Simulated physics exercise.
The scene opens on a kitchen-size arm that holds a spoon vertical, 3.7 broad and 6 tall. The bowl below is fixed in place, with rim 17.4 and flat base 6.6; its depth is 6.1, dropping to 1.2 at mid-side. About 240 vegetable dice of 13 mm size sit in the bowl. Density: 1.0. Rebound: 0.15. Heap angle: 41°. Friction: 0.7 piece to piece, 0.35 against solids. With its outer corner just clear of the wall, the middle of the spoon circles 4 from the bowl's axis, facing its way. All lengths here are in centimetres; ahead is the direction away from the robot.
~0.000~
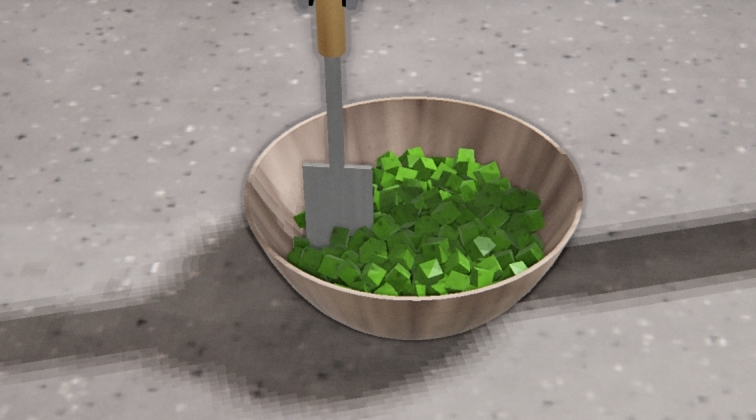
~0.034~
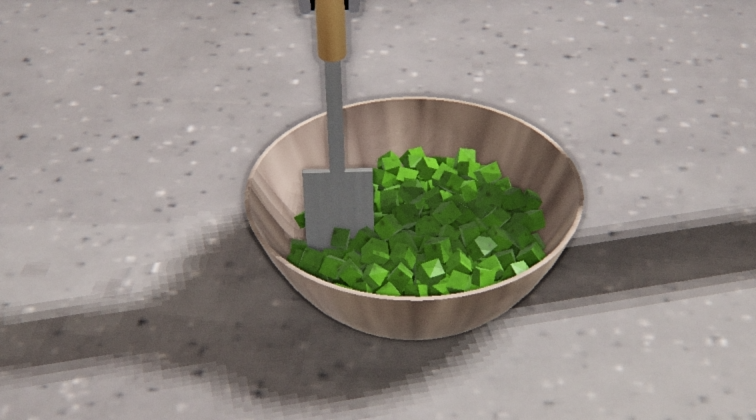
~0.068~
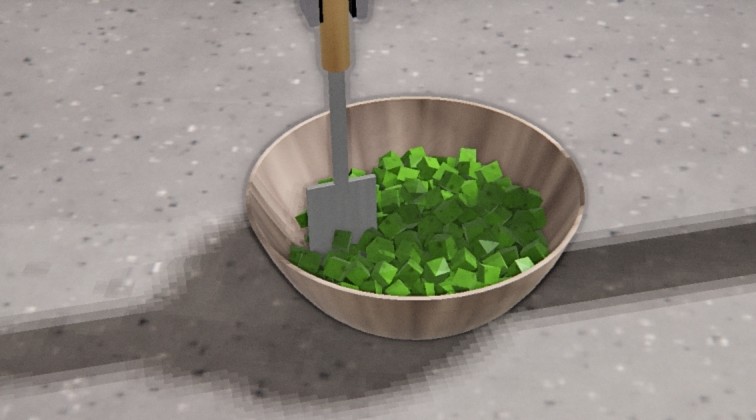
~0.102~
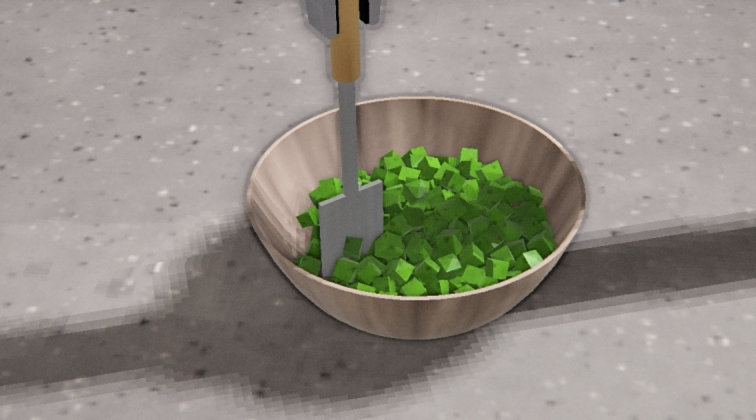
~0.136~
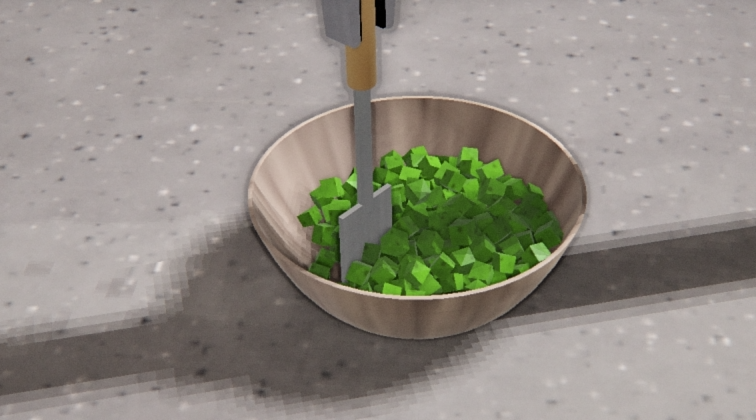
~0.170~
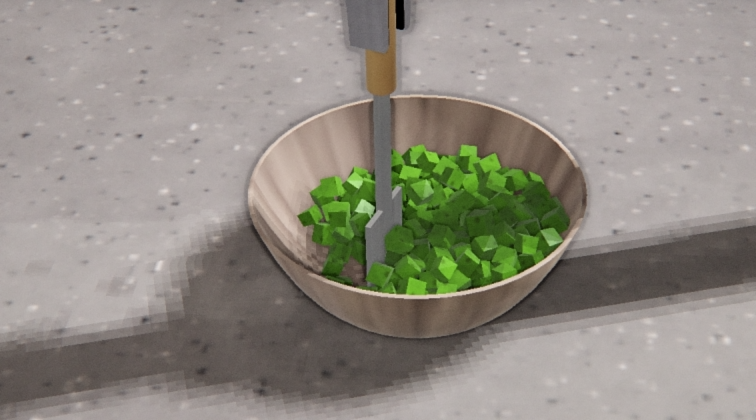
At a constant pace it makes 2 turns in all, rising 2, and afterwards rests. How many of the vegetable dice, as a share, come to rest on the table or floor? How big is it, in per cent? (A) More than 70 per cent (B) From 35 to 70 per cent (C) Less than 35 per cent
C.
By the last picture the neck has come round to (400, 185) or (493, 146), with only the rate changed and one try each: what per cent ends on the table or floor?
About 35 % for one try and about 55 % for the other, in order.
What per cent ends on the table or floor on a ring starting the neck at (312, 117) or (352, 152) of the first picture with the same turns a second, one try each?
Near 25 per cent and near 20 per cent, in that order.
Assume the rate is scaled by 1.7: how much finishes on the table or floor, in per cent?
Estimated share: Close to 45 per cent.
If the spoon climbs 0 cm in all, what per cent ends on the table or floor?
35 per cent, roughly.
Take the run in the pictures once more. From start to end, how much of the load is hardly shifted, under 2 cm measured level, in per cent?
Near 5 per cent of the pieces.
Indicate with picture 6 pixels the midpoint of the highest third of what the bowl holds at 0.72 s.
Centre of upper third: Approx. (309, 196) px.
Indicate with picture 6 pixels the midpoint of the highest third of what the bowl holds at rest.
Near (385, 231).
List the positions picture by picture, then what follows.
The first picture shows spoon neck at (336, 142), 0° round; upper third of the load around (428, 216), from x 300 to 530, top at y 160; 239 in the bowl.
The second picture shows spoon neck at (336, 147), 7° round; upper third of the load around (428, 221), from x 300 to 535, top at y 160.
The third picture shows spoon neck at (340, 158), 22° round; upper third of the load around (424, 232), from x 300 to 535, top at y 160.
The fourth picture shows spoon neck at (350, 168), 38° round; upper third of the load around (436, 234), from x 305 to 540, top at y 160.
The fifth picture shows spoon neck at (365, 177), 54° round; upper third of the load around (443, 232), from x 310 to 550, top at y 160.
The sixth picture shows spoon neck at (383, 182), 70° round; upper third of the load around (459, 237), from x 310 to 555, top at y 155; 239 in the bowl.
After 0.72 s, 326° round, highest piece 8 above the table; 203 in the bowl, 31 on the table or floor, 5 in flight or on the tool.
After 1.26 s, 223° round, highest piece 8 above the table; 180 in the bowl, 56 on the table or floor, 3 in flight or on the tool.
After 1.74 s, 0° round, highest piece 7 above the table; 178 in the bowl, 61 on the table or floor.
After 2.44 s, 0° round, highest piece 7 above the table; 178 in the bowl, 61 on the table or floor.
At rest, 178 in the bowl, 61 on the table or floor. That is 26 % on the table or floor.
